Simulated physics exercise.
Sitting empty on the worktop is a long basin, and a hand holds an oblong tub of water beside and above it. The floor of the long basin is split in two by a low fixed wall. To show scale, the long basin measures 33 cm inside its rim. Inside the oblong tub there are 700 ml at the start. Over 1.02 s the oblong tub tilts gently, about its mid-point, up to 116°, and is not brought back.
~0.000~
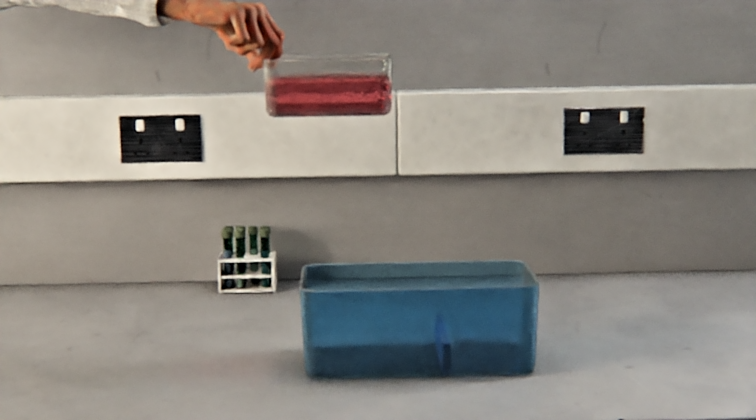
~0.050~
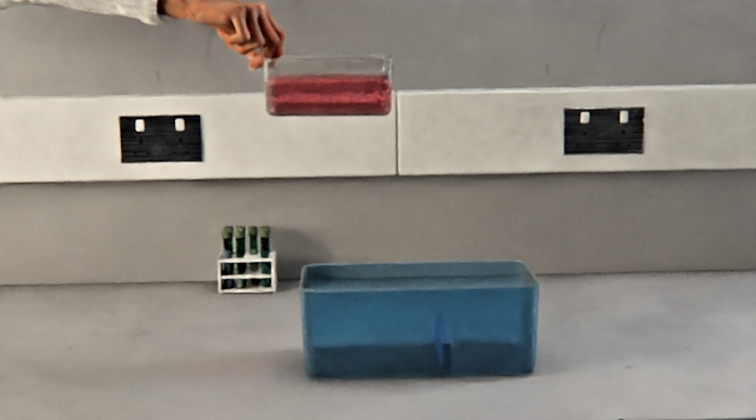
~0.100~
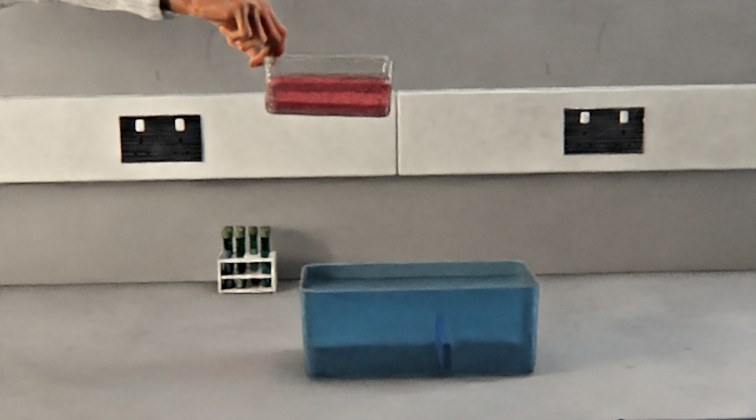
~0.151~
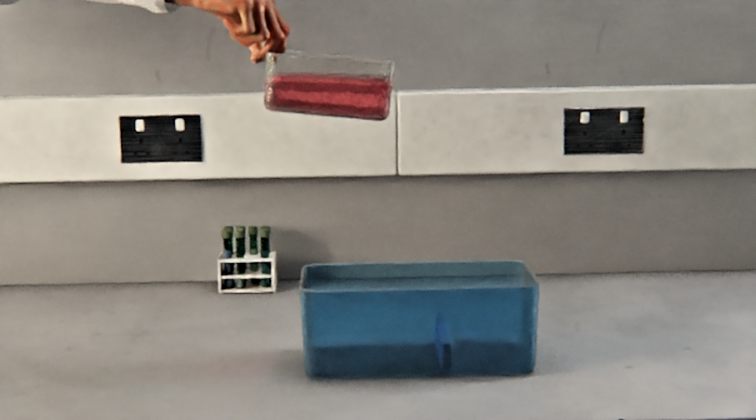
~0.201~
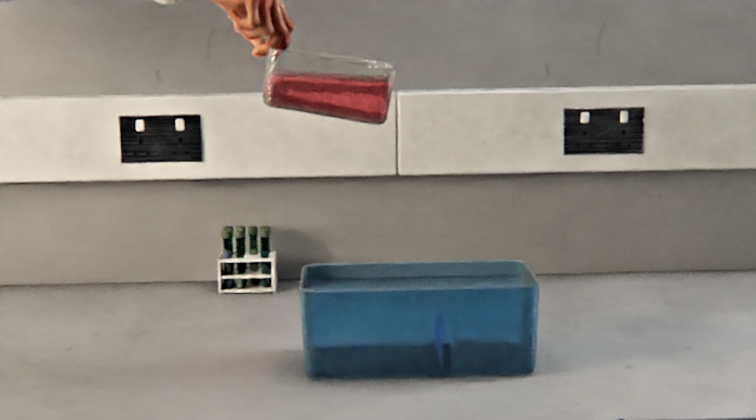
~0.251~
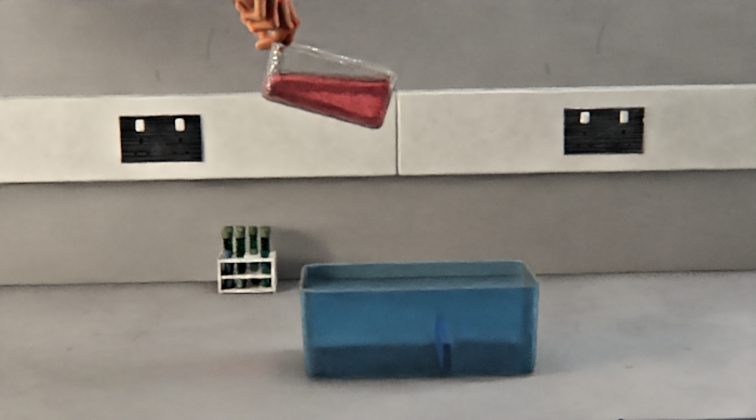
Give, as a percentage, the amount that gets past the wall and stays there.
Past the wall: About 53 %.
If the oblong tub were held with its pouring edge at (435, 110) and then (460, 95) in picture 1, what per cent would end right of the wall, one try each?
Result: 65 per cent, then 70 per cent.
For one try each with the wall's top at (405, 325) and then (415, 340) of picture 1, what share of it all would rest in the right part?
70 % and 60 %.
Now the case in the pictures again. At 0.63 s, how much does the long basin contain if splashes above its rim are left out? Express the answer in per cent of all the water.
The basin holds roughly 8 in a hundred parts at that moment.
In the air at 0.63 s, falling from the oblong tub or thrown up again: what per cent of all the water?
I'd put it at about 62 percent.
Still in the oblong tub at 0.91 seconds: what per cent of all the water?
Around 5 in a hundred is still there.
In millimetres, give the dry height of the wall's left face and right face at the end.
Some 34 mm on the left and 22 mm on the right.
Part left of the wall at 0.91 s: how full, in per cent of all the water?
I'd say near 22 percent.
After 0.63 s the tilt is 79° and 31 per cent is still to pour, 2 is left of the wall and 6 right of it.
After 0.91 s the tilt is 113° and 5 per cent is still to pour, 21 is left of the wall and 55 right of it.
After 1.20 s the tilt is 116° and 0 per cent is still to pour, 39 is left of the wall and 53 right of it.
After 1.52 s the tilt is 116° and 0 per cent is still to pour, 39 is left of the wall and 53 right of it.
In the end 39 per cent lies left of the wall, 53 right of it and 8 outside.
